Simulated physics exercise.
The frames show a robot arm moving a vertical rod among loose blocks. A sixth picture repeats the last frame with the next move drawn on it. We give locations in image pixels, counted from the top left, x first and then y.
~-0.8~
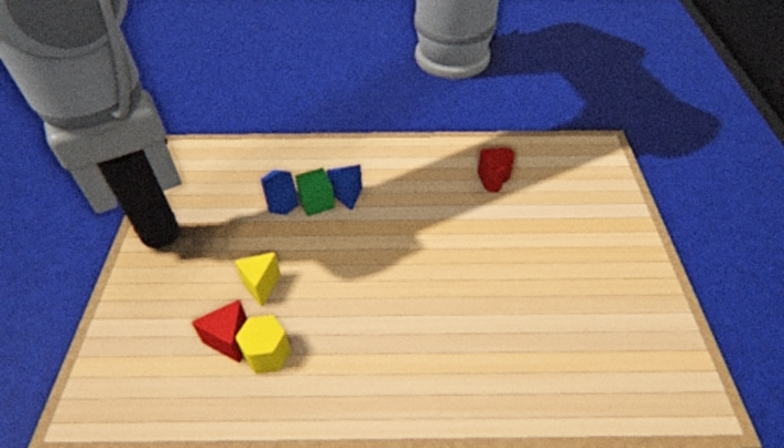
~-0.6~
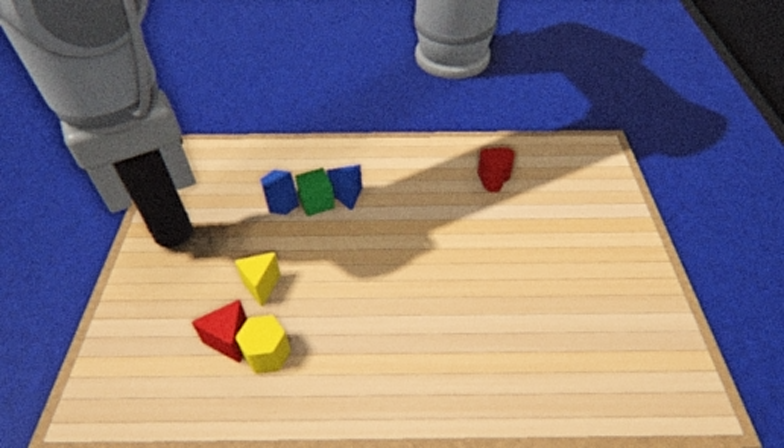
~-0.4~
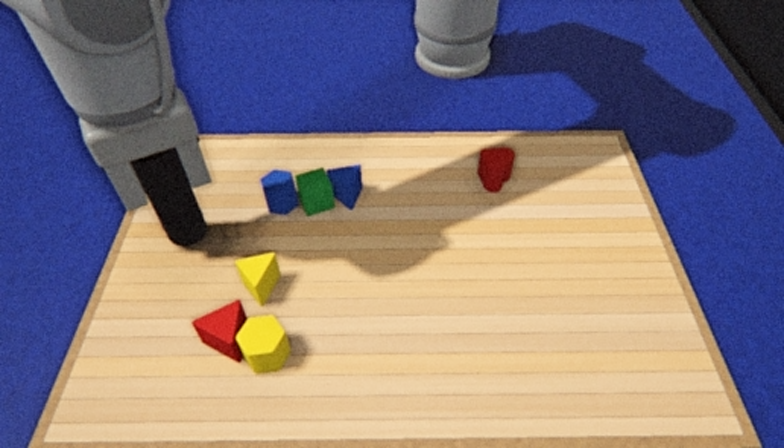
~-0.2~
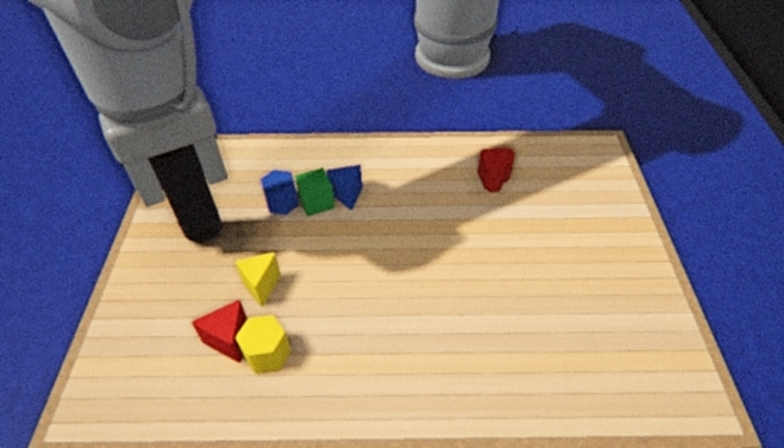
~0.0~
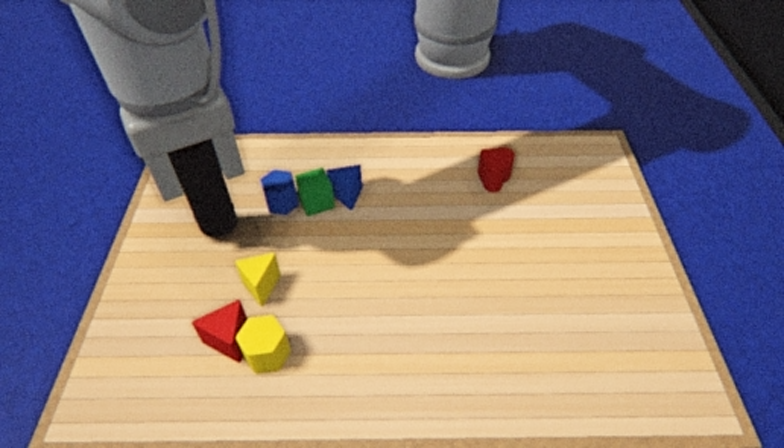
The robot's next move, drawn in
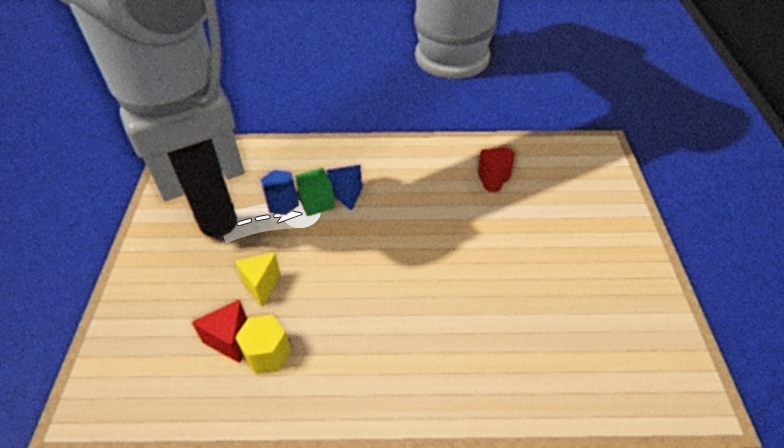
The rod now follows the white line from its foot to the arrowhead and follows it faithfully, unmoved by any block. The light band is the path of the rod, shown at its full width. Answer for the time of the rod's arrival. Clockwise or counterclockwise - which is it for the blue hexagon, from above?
Prediction: Counterclockwise.
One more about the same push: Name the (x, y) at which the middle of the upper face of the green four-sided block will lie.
So, by the moment the path ends, you'll find the top centre of the green four-sided block at (327, 170).
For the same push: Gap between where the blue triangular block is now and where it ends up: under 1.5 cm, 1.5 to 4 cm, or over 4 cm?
Less than 1.5 cm.
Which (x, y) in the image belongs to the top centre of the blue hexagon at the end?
By then it is at (294, 166).
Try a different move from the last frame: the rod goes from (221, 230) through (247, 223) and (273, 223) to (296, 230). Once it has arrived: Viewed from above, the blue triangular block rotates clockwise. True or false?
True.
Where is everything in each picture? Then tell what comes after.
In the first frame, tip of the rod at (161, 234), middles of tops, yellow triangular block at (255, 266), blue hexagon at (277, 180), green four-sided block at (313, 180), blue triangular block at (345, 173).
In the second frame, rod at (174, 234), nothing pushed.
In the third frame, rod at (188, 232), nothing pushed.
In the fourth frame, rod at (203, 229), nothing pushed.
In the fifth frame, rod at (219, 224), yellow triangular block at (255, 266), blue hexagon at (277, 180), green four-sided block at (313, 180), blue triangular block at (345, 173).
The line goes from (221, 230) through (248, 221) and (275, 216) to (302, 214).
What follows on the original path. Halfway along, rod at (260, 212); blue hexagon at (284, 176), turned 15° anticlockwise; green four-sided block at (318, 177); blue triangular block at (349, 173), turned 15° clockwise.
At the end, rod at (301, 208); yellow triangular block unmoved; blue hexagon at (294, 166), turned 55° anticlockwise; green four-sided block at (327, 170), turned 20° clockwise; blue triangular block at (355, 173), turned 35° clockwise.
